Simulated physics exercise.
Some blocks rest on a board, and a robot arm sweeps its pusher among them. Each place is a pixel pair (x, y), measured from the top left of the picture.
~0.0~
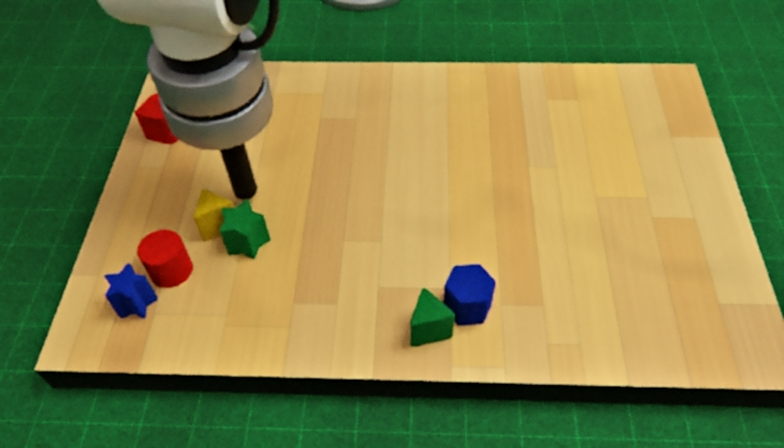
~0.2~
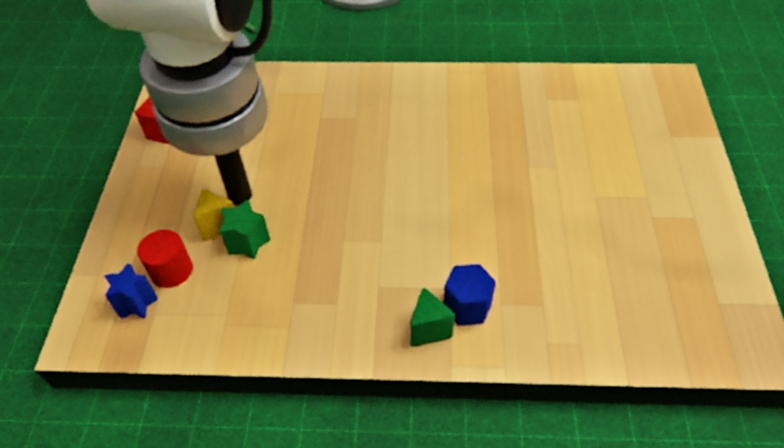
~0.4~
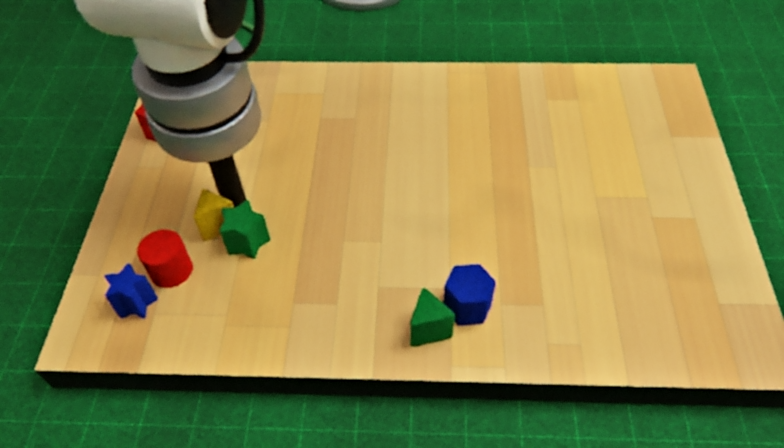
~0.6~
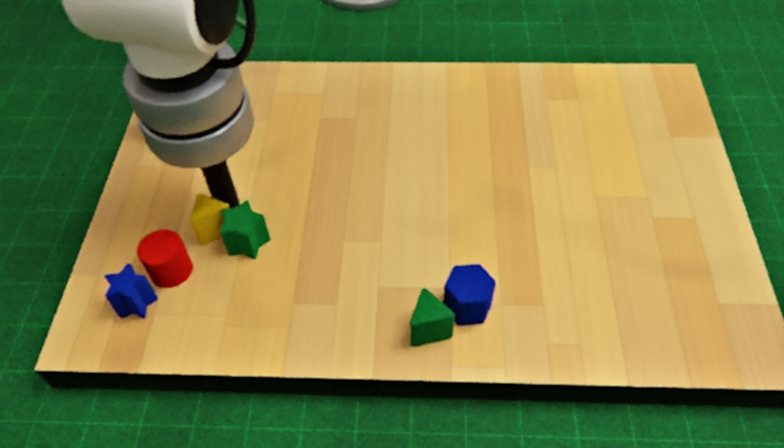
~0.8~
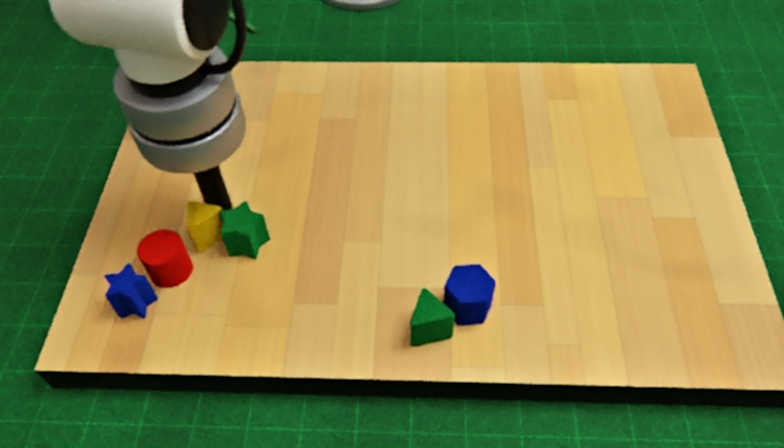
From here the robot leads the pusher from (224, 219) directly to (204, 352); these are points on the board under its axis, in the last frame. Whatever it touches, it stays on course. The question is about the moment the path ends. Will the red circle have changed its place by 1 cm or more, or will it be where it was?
Once the path is done, it is somewhere new.
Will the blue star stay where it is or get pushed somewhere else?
When the path is over, the blue star is still on its spot.
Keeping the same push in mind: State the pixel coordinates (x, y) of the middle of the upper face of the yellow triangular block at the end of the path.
Its top middle is near (174, 274).
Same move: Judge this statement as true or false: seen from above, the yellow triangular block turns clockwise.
The statement is true.
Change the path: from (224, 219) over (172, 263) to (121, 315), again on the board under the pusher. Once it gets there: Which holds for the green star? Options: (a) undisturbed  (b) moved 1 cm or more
The answer is a.
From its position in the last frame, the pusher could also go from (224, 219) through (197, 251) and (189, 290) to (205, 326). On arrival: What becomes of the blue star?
It shifts.
The first path, step by step. One third of the way, pusher at (215, 253); red circle at (151, 253); yellow triangular block at (187, 252), turned 20° clockwise; green star at (240, 229), turned 65° anticlockwise.
Two thirds of the way, pusher at (208, 297); red circle at (150, 254); yellow triangular block at (174, 274), turned 70° clockwise; green star at (241, 230), turned 70° anticlockwise.
At the end, pusher at (200, 345); blue star still; red circle at (150, 254); yellow triangular block at (174, 274), turned 70° clockwise; green star at (241, 230), turned 70° anticlockwise.
